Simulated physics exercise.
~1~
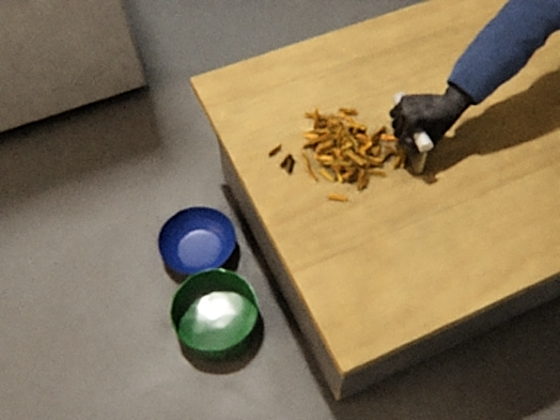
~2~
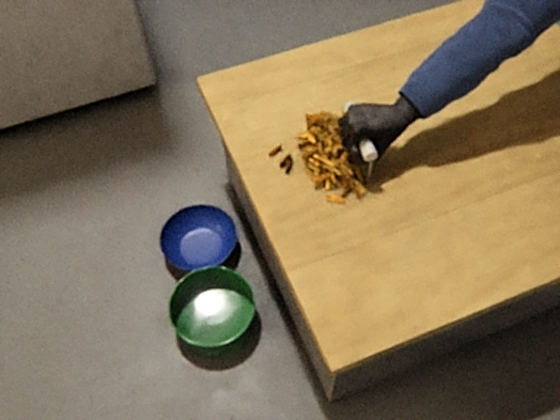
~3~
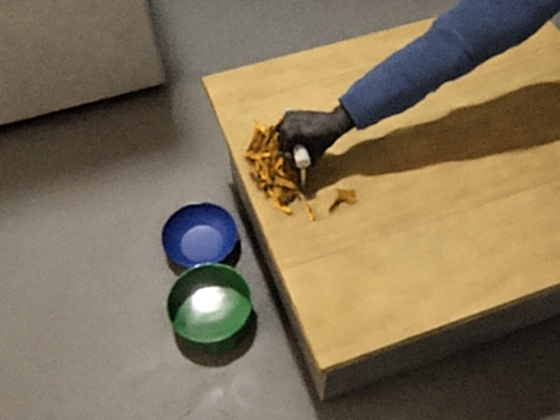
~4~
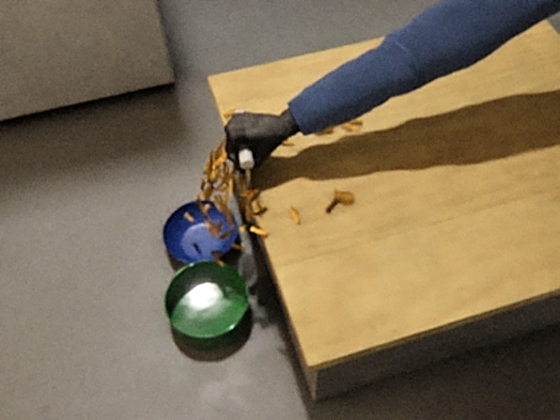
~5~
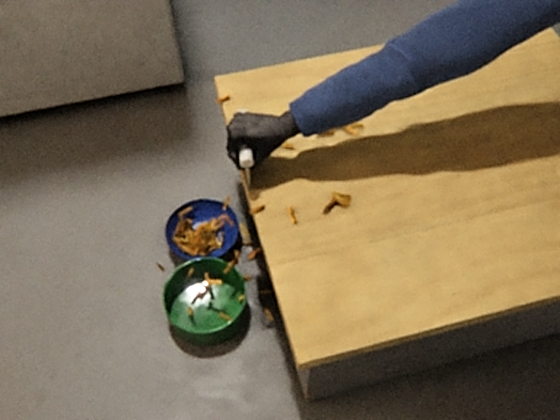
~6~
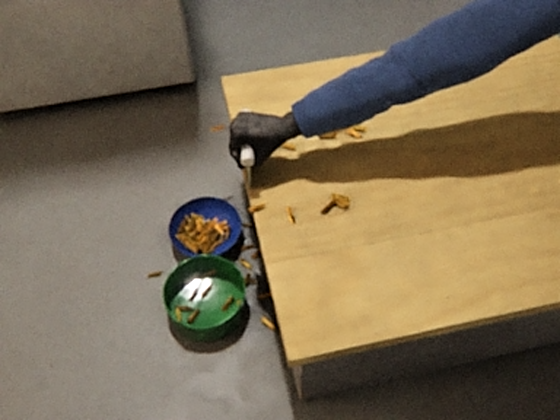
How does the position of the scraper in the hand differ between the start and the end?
At the start it is well in on the tabletop, on the right side of the pasta pile. By the end it is farther left, at the table's left edge near the bowl and pot.
